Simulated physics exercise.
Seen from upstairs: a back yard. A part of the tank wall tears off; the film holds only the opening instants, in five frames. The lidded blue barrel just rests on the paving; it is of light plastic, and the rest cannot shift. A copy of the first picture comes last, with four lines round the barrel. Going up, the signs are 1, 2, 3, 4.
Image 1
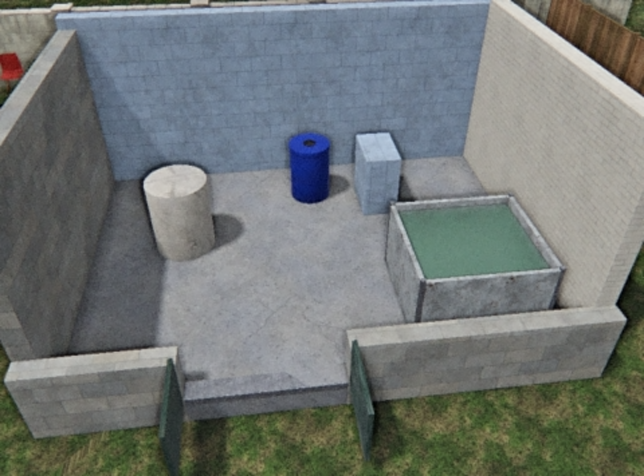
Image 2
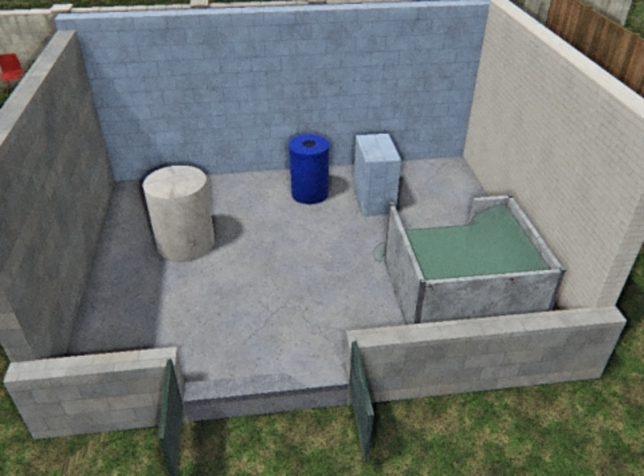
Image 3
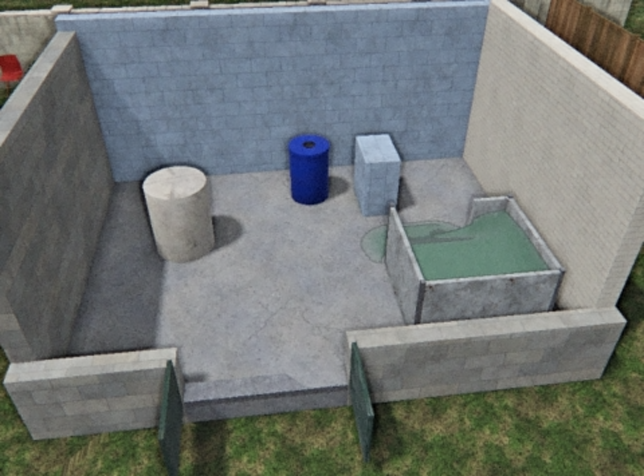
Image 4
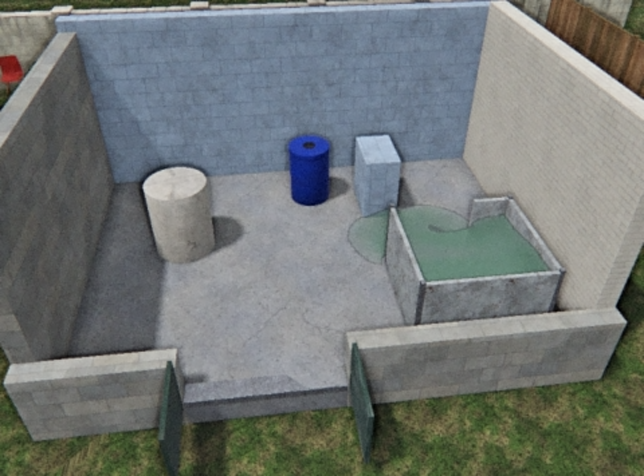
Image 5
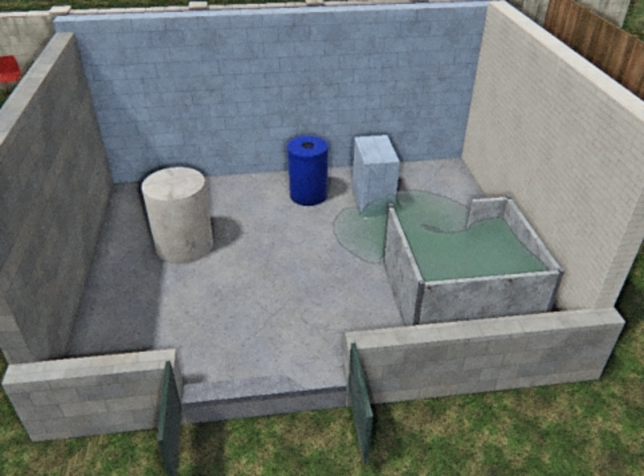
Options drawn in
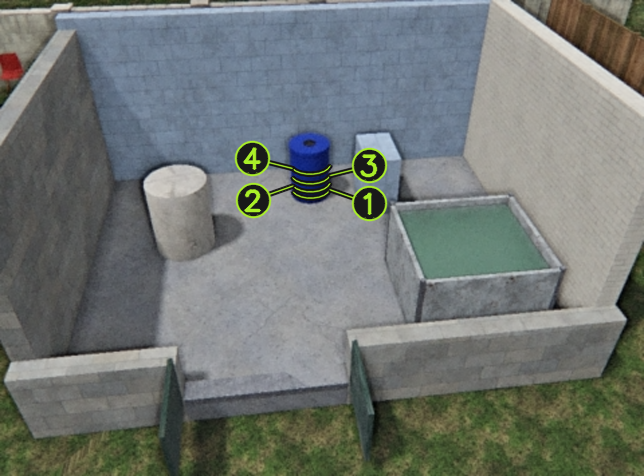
A square grey tank brimming with green water stands at the right of a walled, paved back yard, seen from upstairs. A blue barrel and a pale blue box stand near the blue back wall, with a pale cylinder to the left and an open dark green gate in front. The tank's back wall gives way at its left part, and water spreads leftward over the paving while the camera stays still.
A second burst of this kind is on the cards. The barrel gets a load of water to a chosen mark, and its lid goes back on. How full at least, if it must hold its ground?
The answer is mark 2.
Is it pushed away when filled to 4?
No, that is safe.
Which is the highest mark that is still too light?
1 it is.
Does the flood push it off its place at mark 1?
Yes.
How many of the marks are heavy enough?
Three.
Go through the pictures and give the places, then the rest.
In the first frame, lid of the blue barrel at (310, 143); tank full, its middle at (470, 240); open gate at (263, 341).
In the second frame, water covers 2 % of the ground, mostly out of sight from here.
In the third frame, 5 % of the ground under water, its edge towards the barrel at (368, 238).
In the fourth frame, 8 % of the ground under water, its edge towards the barrel at (359, 223).
In the fifth frame, lid of the blue barrel at (308, 145); 11 % of the ground under water, its edge towards the barrel at (348, 221).
In lime, 1 at (313, 198); 2 at (313, 191); 3 at (312, 183); 4 at (312, 174); from the bottom up 1, 2, 3, 4.
If 1 is chosen, it is pushed about 4 times its own width away.
If 2 is chosen, it shifts by a finger or two and stays.
If 3 is chosen, it does not move.
If 4 is chosen, it does not move.
